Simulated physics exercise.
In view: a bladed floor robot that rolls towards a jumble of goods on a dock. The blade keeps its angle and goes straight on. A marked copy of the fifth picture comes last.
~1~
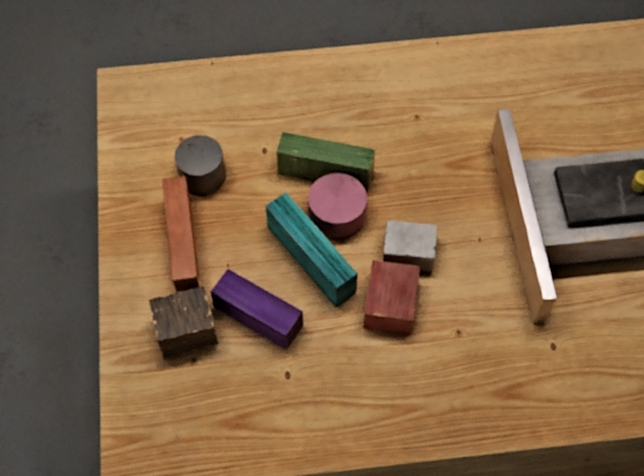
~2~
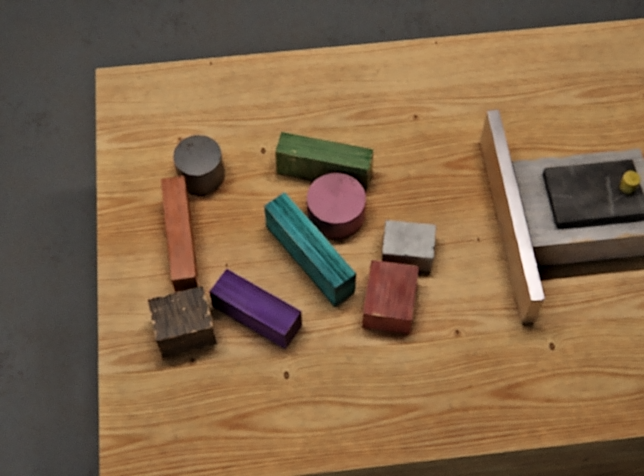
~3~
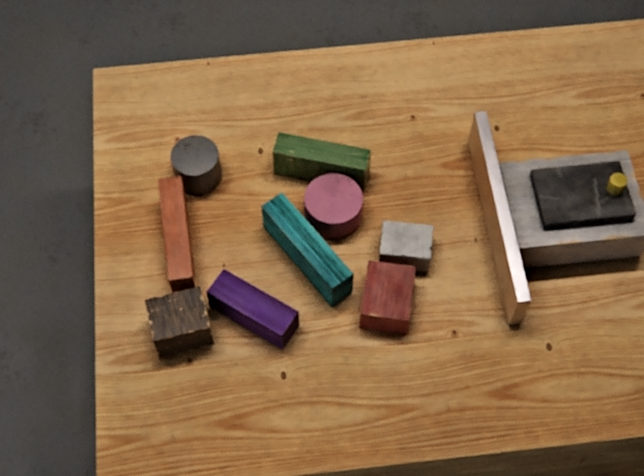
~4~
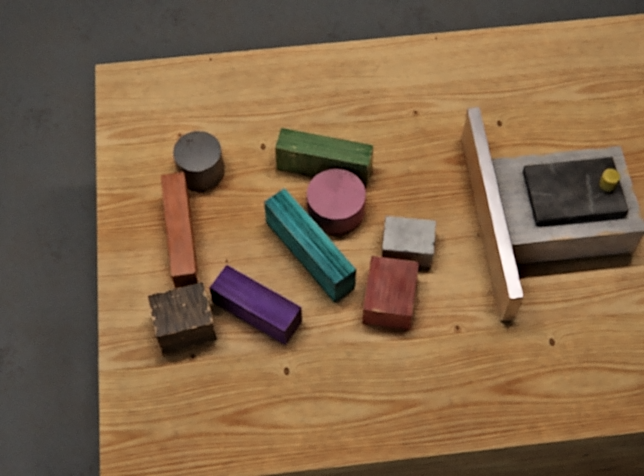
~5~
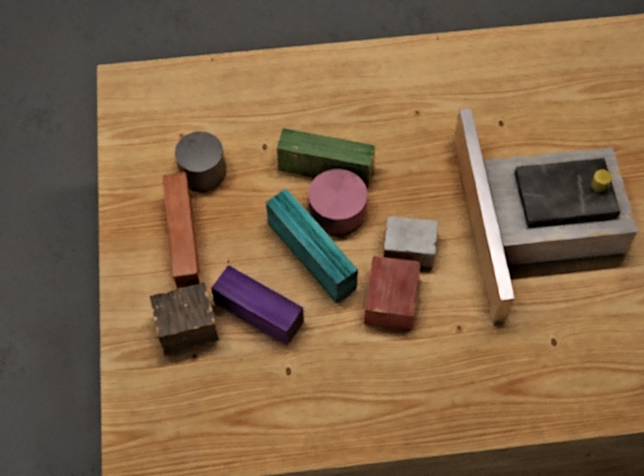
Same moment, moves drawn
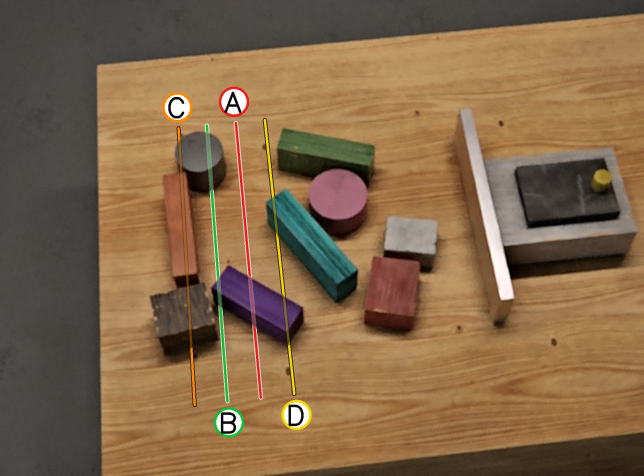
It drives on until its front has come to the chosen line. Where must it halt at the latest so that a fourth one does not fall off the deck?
Line C.
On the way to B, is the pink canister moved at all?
Yes.
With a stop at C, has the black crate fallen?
By then, yes.
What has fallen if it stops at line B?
It is the black crate.
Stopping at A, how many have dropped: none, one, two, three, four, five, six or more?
In all, none.
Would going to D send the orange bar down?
No.
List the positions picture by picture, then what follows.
Pink canister (337, 206); white crate (410, 246); turquoise stick (311, 249), in the first picture.
Robot (589, 193); orange bar (180, 237), in the second picture.
Robot (576, 194); green bar (322, 161), in the third picture.
Robot (568, 190); black crate (183, 318), in the fourth picture.
Robot (560, 191); pink canister (338, 202); white crate (410, 242); turquoise stick (311, 245), in the fifth picture.
On the copy, A at (247, 250); B at (216, 253); C at (186, 257); D at (278, 247).
On C. First, robot (452, 202); red crate (355, 300); green bar (309, 159).
Then, robot (345, 213); black crate (140, 338); orange bar (162, 233).
Finally, robot (262, 222); black crate over the edge; orange bar over the edge; two fallen.
By contrast, A is within the limit but short; B is within the limit but short; D is within the limit but short.
